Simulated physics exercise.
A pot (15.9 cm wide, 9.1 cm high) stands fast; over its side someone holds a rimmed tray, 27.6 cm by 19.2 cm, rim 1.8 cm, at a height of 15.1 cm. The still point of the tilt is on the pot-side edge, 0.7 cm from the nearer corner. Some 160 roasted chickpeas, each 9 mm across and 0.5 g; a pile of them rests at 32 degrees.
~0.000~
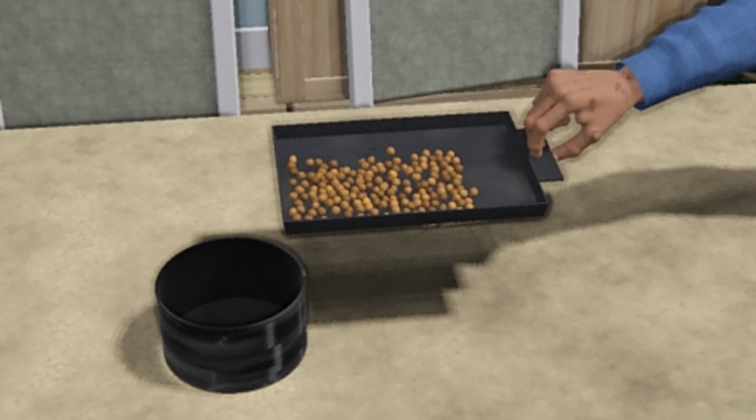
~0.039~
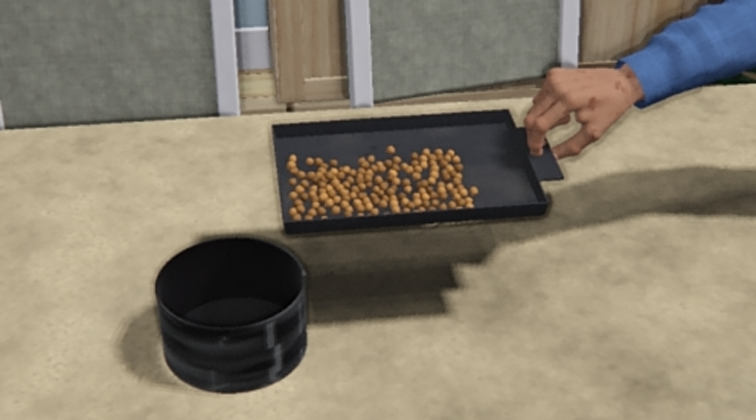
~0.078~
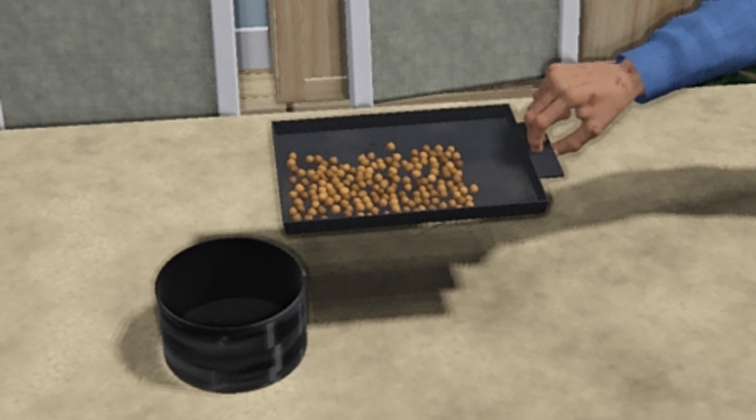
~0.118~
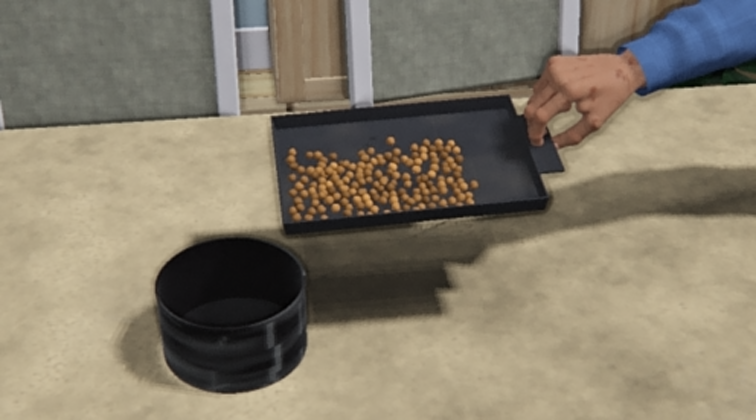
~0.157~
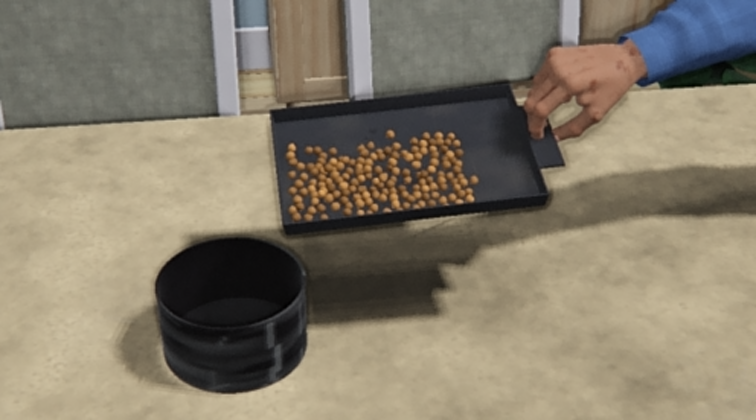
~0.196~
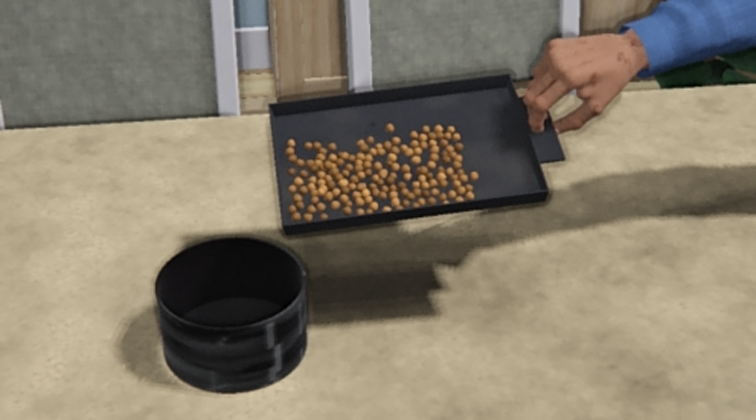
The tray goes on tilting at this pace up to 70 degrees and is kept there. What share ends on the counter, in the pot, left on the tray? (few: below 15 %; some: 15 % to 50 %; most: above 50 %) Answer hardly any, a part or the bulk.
On the counter: Hardly any; in the pot: Hardly any; left on the tray: The bulk.
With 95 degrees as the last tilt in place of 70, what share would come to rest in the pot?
In that case some 25 per cent.
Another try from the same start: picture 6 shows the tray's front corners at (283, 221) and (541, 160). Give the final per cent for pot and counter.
Pot 0, counter 0.
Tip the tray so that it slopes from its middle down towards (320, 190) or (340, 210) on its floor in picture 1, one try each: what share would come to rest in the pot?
About 0 and 0 per cent.
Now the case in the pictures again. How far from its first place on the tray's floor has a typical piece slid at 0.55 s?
About 3 cm.
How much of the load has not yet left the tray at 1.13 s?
Some 100 per cent of the load.
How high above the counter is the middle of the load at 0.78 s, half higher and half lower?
Roughly 22 cm.
After 0.55 s, tilt 40 degrees; the tray holds 100 %, the pot 0 %.
After 0.78 s, tilt 59 degrees; the tray holds 100 %, the pot 0 %.
Then, at 1.13 s, tilt 70 degrees; the tray holds 100 %, the pot 0 %.
At rest (1.4 s), counter 0 %, pot 0 %, tray 100 %.
